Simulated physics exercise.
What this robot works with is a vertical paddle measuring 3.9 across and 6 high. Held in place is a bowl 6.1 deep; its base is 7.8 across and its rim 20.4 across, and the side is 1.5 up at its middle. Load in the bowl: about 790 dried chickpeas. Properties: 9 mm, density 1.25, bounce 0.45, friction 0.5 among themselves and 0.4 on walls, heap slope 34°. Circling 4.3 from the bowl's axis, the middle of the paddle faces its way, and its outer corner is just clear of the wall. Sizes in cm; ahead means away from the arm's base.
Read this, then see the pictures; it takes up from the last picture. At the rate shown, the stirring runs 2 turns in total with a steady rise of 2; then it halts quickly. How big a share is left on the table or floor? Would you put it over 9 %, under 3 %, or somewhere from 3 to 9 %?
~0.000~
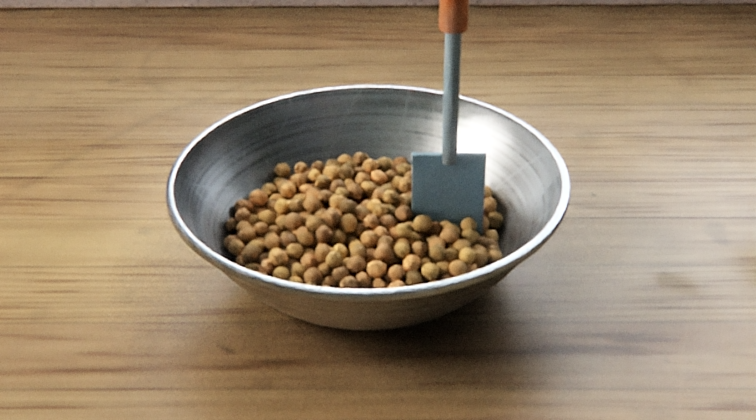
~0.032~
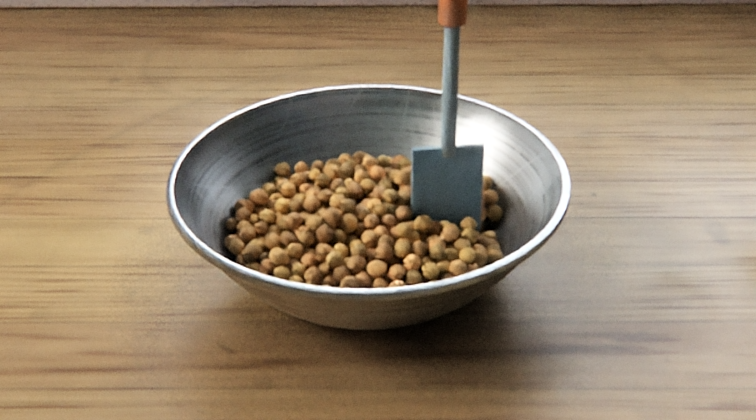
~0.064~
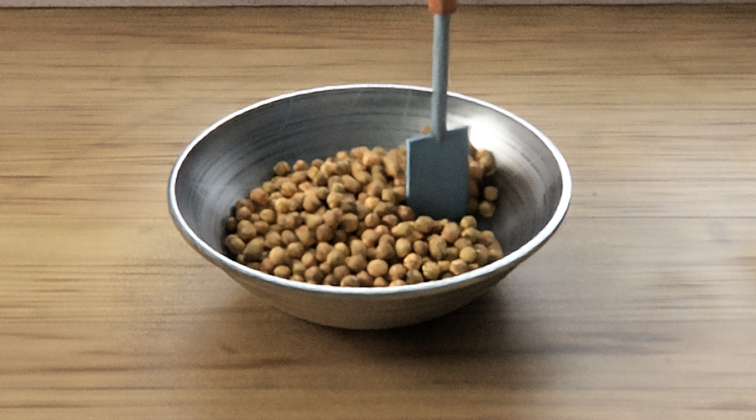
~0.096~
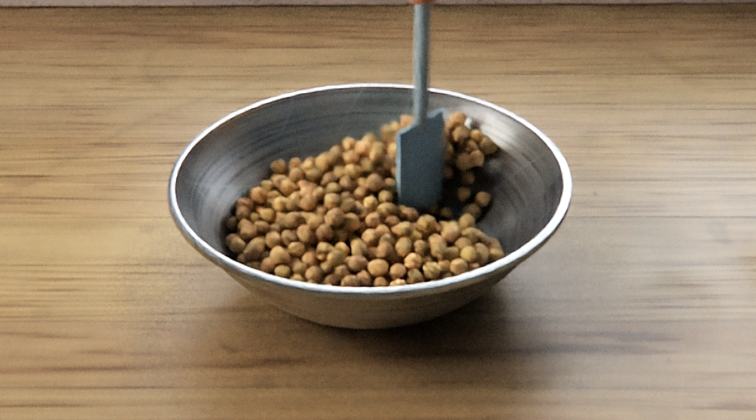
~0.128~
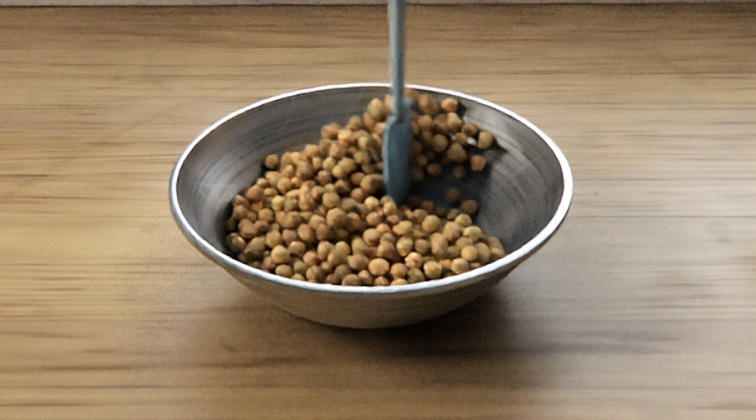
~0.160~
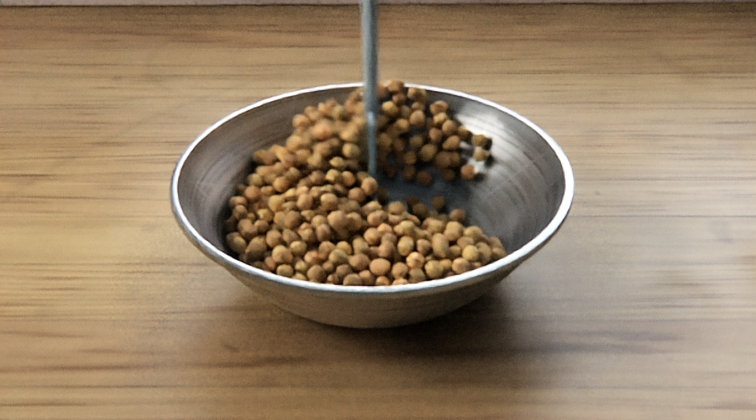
I would put it from 3 to 9 %.
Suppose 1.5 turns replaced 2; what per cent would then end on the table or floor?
It would be around 5 per cent.
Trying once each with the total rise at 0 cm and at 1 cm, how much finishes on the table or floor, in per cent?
Estimates: 10 % then 10 %.
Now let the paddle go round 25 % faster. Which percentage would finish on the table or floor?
My guess is about 15 per cent.
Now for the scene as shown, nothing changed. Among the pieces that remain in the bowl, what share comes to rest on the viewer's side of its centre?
Estimate: Some 50 %.
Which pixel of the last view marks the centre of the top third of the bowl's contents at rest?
Looks like roughly (372, 216) to me.
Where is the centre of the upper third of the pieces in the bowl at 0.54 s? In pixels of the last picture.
I'd put it at around (471, 217).
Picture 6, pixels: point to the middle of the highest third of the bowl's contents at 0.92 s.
(335, 222).
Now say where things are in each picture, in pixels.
In the first picture, the paddle neck at (450, 128), 0° round; upper third of the load around (360, 218), from x 230 to 495, top at y 160; 794 in the bowl.
In the second picture, the paddle neck at (449, 121), 8° round; upper third of the load around (362, 212), from x 230 to 495, top at y 155.
In the third picture, the paddle neck at (440, 108), 28° round; upper third of the load around (372, 202), from x 235 to 495, top at y 135.
In the fourth picture, the paddle neck at (421, 96), 49° round; upper third of the load around (371, 188), from x 235 to 495, top at y 115.
In the fifth picture, the paddle neck at (398, 88), 70° round; upper third of the load around (361, 172), from x 235 to 500, top at y 95.
In the sixth picture, the paddle neck at (371, 85), 91° round; upper third of the load around (342, 165), from x 235 to 500, top at y 85; 794 in the bowl.
After 0.54 s, 337° round, highest piece 7 above the table; 760 in the bowl, 27 on the table or floor, 7 in flight or on the tool.
After 0.92 s, 224° round, highest piece 7 above the table; 756 in the bowl, 37 on the table or floor, 1 in flight or on the tool.
After 1.31 s, 0° round, highest piece 6 above the table; 756 in the bowl, 38 on the table or floor.
After 2.01 s, 0° round, highest piece 6 above the table; 756 in the bowl, 38 on the table or floor.
In the end, 756 in the bowl, 38 on the table or floor. That is 5 % on the table or floor.
